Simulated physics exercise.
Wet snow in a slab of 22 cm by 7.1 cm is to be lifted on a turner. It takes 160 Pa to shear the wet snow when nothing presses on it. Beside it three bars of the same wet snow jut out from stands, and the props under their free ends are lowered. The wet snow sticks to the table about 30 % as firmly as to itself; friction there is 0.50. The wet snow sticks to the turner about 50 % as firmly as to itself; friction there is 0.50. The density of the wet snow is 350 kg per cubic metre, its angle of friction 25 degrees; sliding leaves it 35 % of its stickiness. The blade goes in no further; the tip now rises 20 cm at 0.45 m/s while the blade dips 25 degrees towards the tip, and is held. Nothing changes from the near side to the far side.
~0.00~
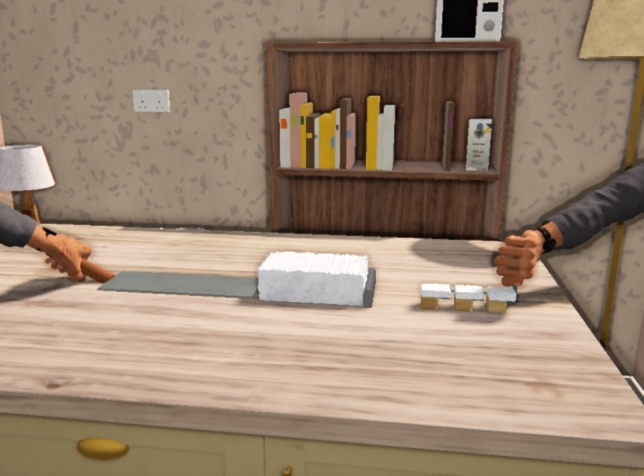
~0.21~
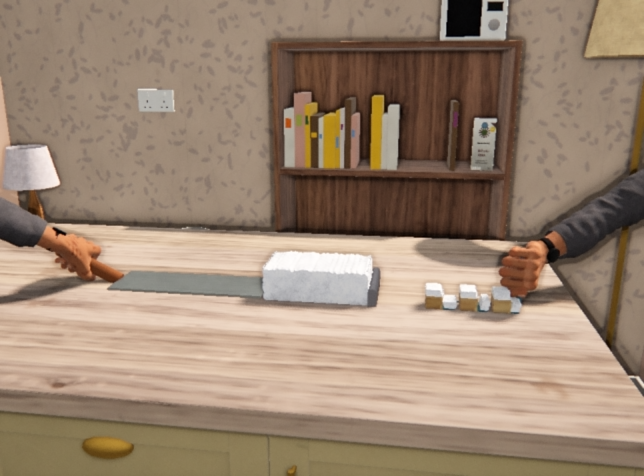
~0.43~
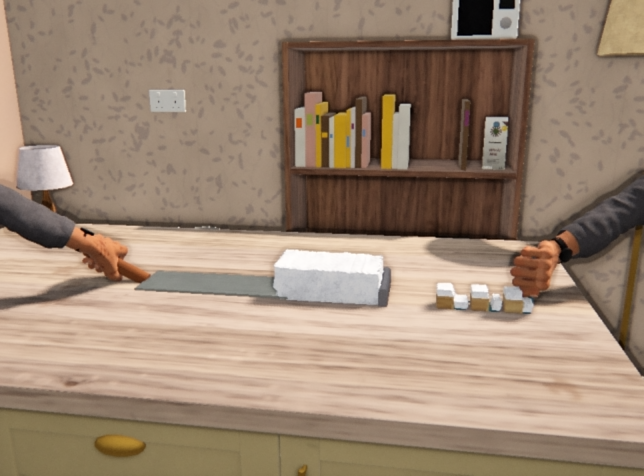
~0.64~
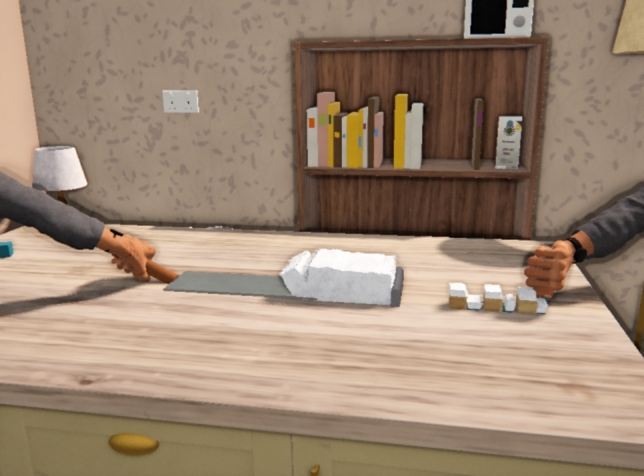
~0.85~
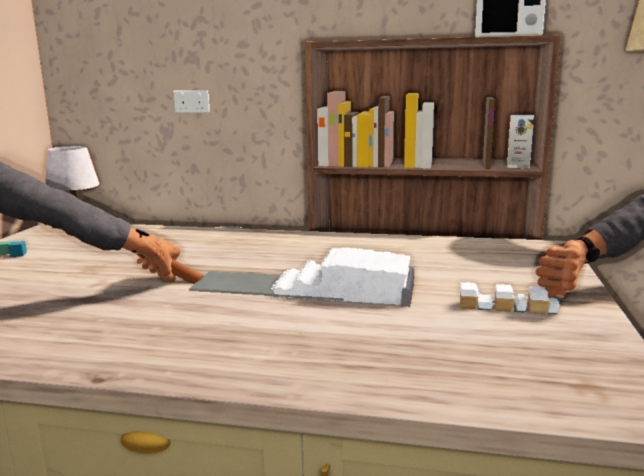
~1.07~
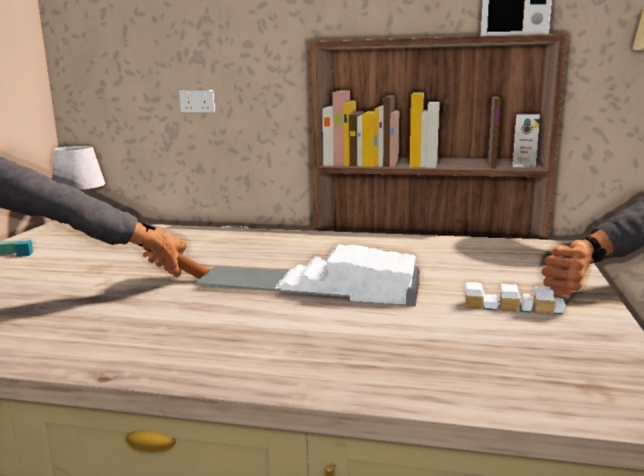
On a wooden kitchen counter, the ends of three small white-topped blocks sagged, then one hand slid a flat blade rightward into a slab of wet snow, whose left side crumpled into lumps.
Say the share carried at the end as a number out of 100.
The share carried at the end is near 20 %.
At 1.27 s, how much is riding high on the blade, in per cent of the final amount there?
About 90 %.
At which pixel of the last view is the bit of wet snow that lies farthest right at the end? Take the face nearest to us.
Near (451, 305).
After 1.27 s, the tip is 9.5 cm up.
After 1.50 s, the tip is 19 cm up.
After 1.74 s, the tip is 20 cm up and 35 % is riding high on the blade.
After 1.97 s, the tip is 20 cm up and 23 % is riding high on the blade.
After 2.80 s, at the end, the tip is 20 cm up and 20 % is riding high on the blade.
